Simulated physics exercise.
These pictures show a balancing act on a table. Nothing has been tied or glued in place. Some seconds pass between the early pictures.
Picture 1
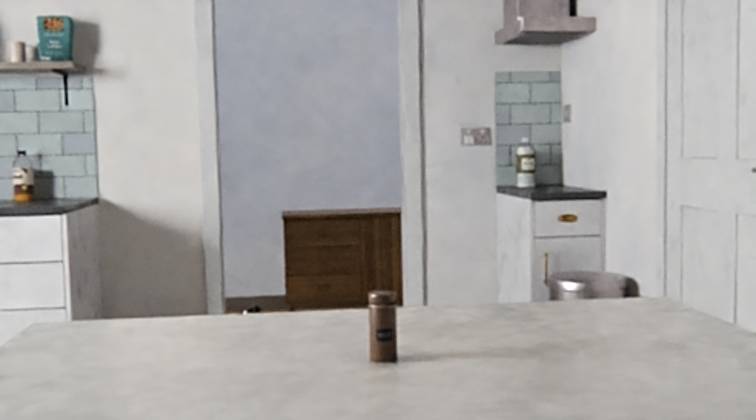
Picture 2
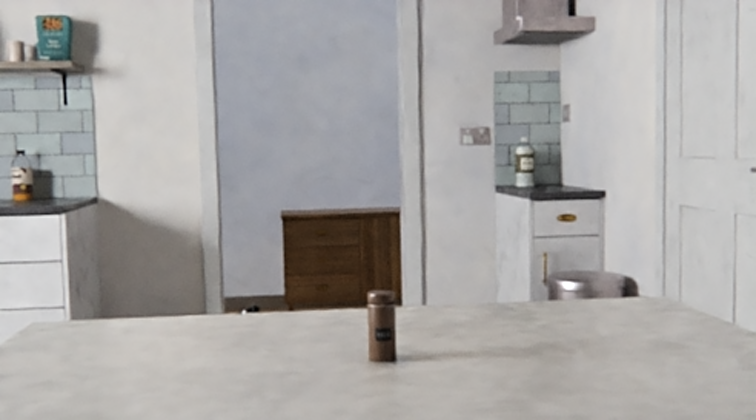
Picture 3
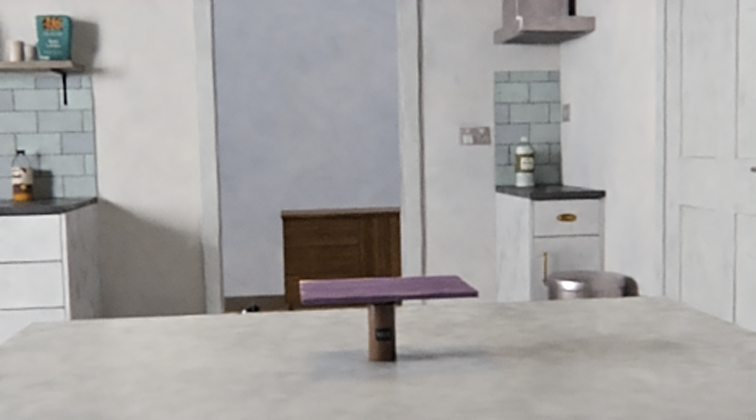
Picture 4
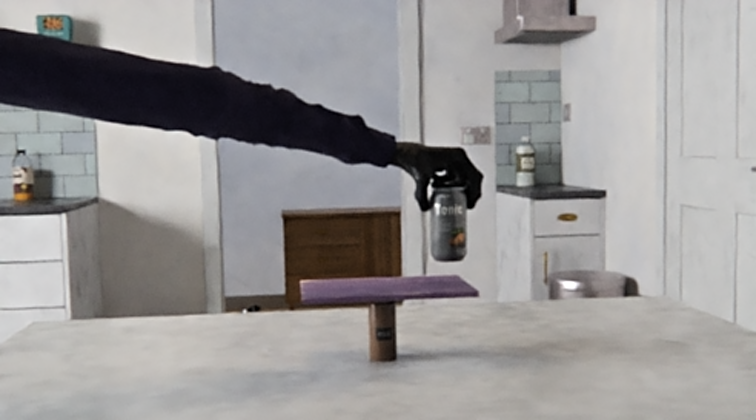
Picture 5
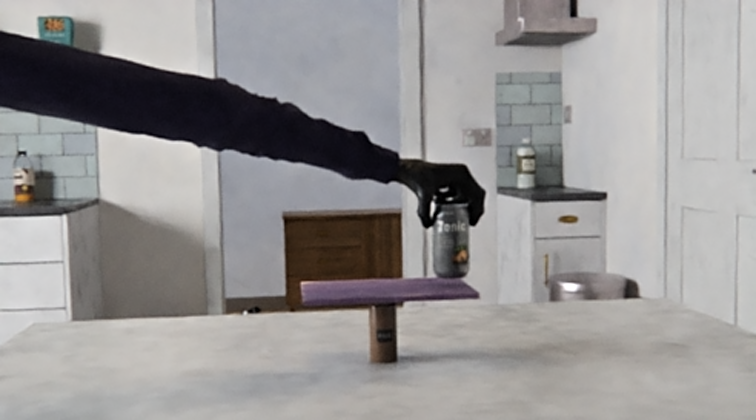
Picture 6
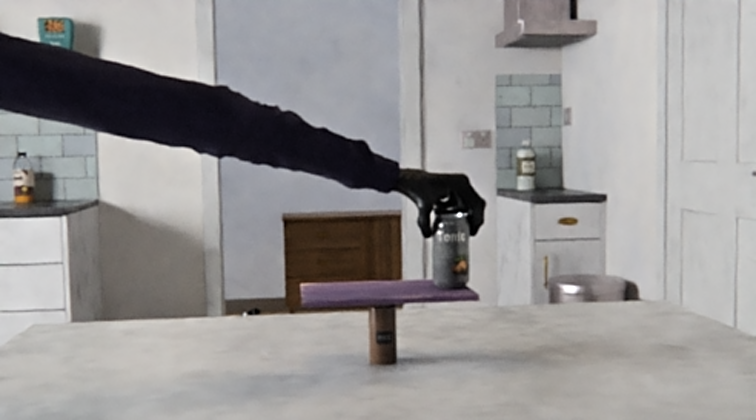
A purple board appeared across the top of a small brown shaker on the table, then a dark-sleeved, black-gloved arm reached in from the left and lowered a grey can onto the board's right end.
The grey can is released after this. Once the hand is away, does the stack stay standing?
No: The stack fails to support it.
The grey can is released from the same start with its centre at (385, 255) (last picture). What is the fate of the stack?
Stands.
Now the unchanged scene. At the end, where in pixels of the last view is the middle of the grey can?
At about (540, 338).
Then, 0.40 s on from there, grey can now fallen; purple board turned 53° from how it was put.
Then, 0.50 s on from there, purple board turned 42° from how it was put.
Then, 0.60 s on from there, purple board now fallen; brown shaker shifted about its own width.
In the end, fallen, grey can and purple board; moved from the start, brown shaker. At the end, from the last picture's camera, grey can near (540, 338). The stack loses its balance.
